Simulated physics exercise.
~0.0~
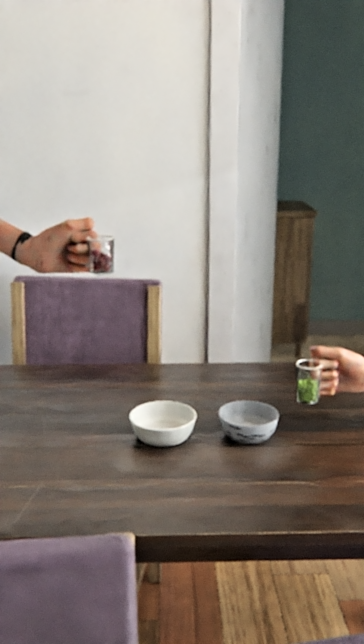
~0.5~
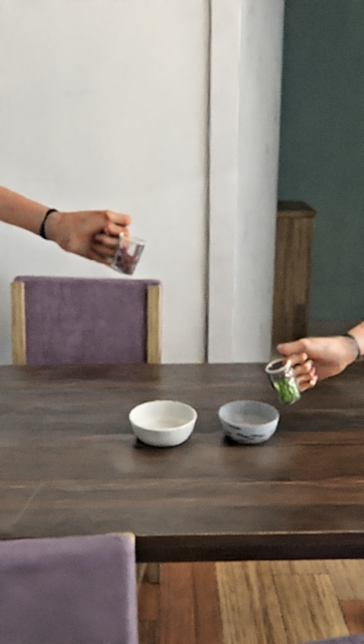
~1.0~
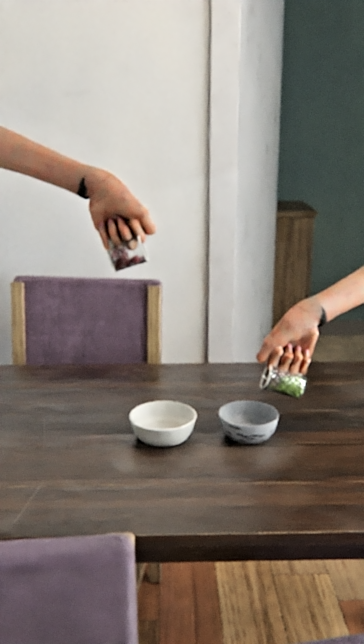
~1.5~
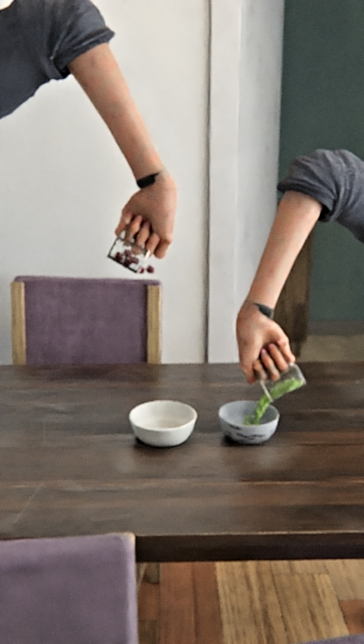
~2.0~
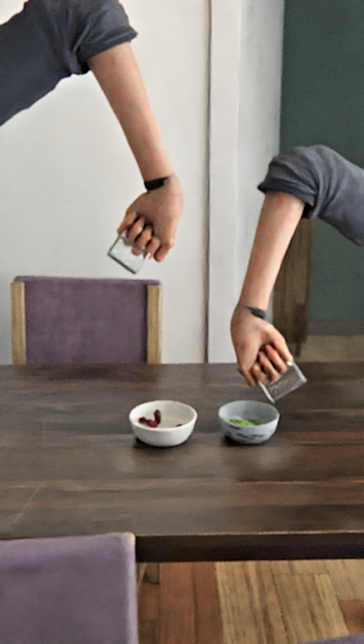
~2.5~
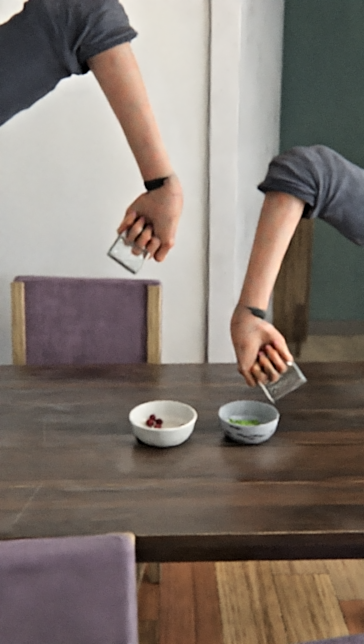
Two hands in dark wristbands reach in from either side over a dark wooden table, seen from the front and slightly above, with purple chairs, a pale wall and a green wall around it. The left hand holds a clear cup of dark red pieces high above a white bowl, and the right holds a cup of green bits lower, near a grey bowl. Both tilt their cups inward, and grey sleeves come into view as the arms turn over. The green bits pour out first, then the red pieces drop. Both cups end upturned and empty, with red pieces in the white bowl, green in the grey, and none on the table.
